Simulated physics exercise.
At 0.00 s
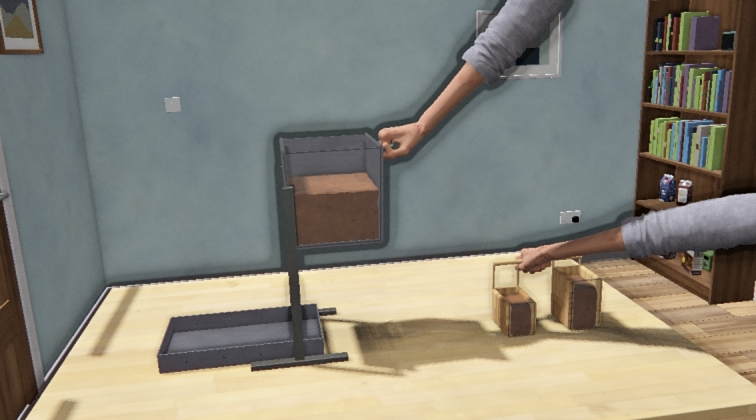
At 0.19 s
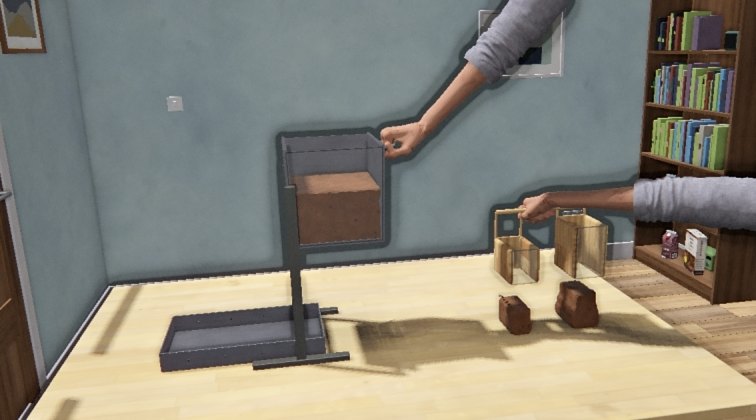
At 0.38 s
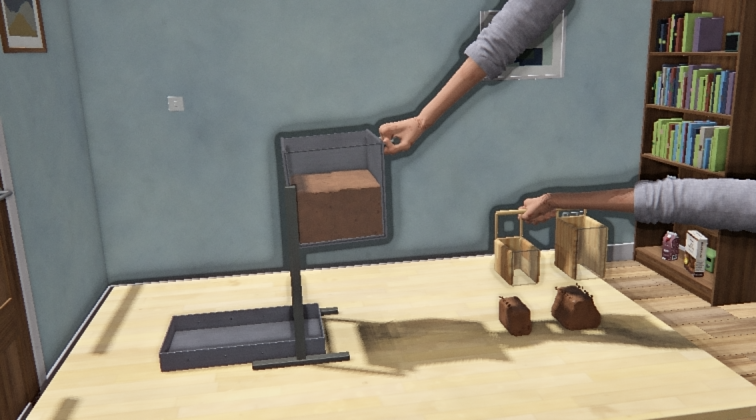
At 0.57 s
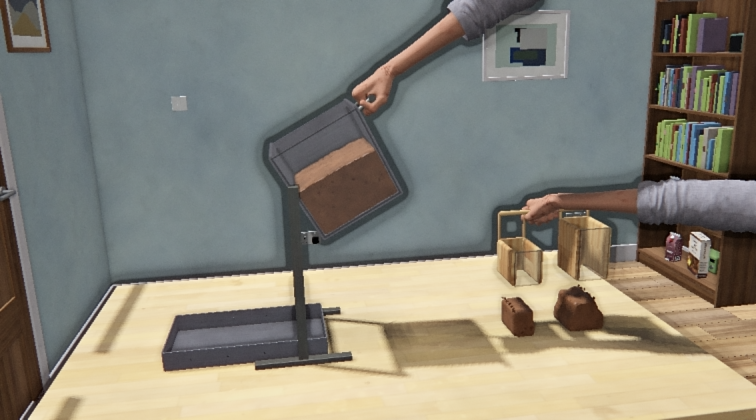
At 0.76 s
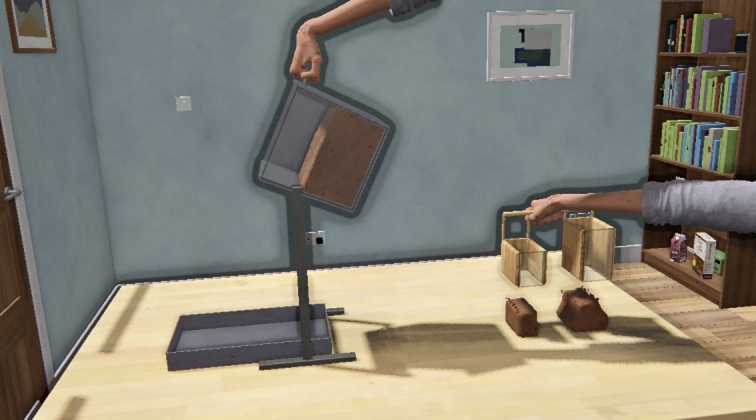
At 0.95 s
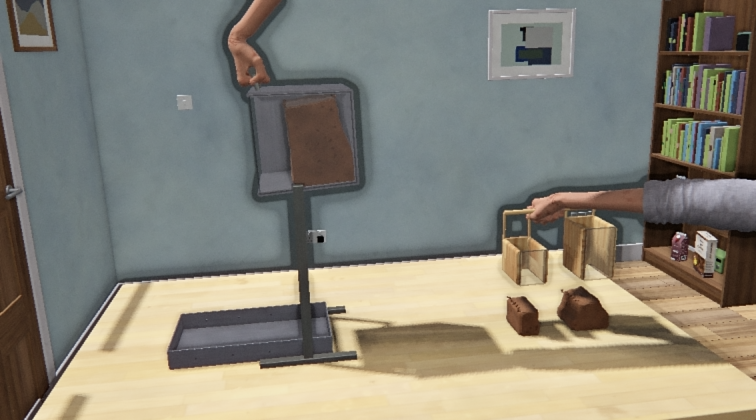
Wooden moulds lift off brown blocks, then a hand turns a grey tub of clay leftward.
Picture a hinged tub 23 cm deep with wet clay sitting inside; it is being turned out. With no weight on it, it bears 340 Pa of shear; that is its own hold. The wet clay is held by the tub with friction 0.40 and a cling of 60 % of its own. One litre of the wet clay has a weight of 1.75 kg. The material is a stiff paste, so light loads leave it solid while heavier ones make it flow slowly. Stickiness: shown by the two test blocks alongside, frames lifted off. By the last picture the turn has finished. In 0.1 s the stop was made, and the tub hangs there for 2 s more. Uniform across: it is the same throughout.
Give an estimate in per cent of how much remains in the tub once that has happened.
60 %.
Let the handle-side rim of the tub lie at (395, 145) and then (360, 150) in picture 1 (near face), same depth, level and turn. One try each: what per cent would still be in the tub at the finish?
First try about 55 per cent, second around 85 per cent.
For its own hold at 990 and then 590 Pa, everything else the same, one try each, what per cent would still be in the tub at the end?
100 %, then 55 %.
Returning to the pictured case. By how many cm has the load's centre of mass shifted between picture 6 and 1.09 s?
It has gone close to 6 cm.
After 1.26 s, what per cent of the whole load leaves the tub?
Load share from then on: Near 10 %.
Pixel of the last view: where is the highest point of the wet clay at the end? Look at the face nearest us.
Somewhere near (337, 146) in the last view.
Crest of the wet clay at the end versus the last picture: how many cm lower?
Some 11 cm.
After 1.09 s, the tub is at 92 degrees and holds 100 %.
After 1.26 s, the tub is at 92 degrees and holds 69 %.
After 1.43 s, the tub is at 92 degrees and holds 60 %.
After 1.60 s, the tub is at 92 degrees and holds 60 %.
After 2.95 s, at the end, the tub is at 92 degrees and holds 60 %.
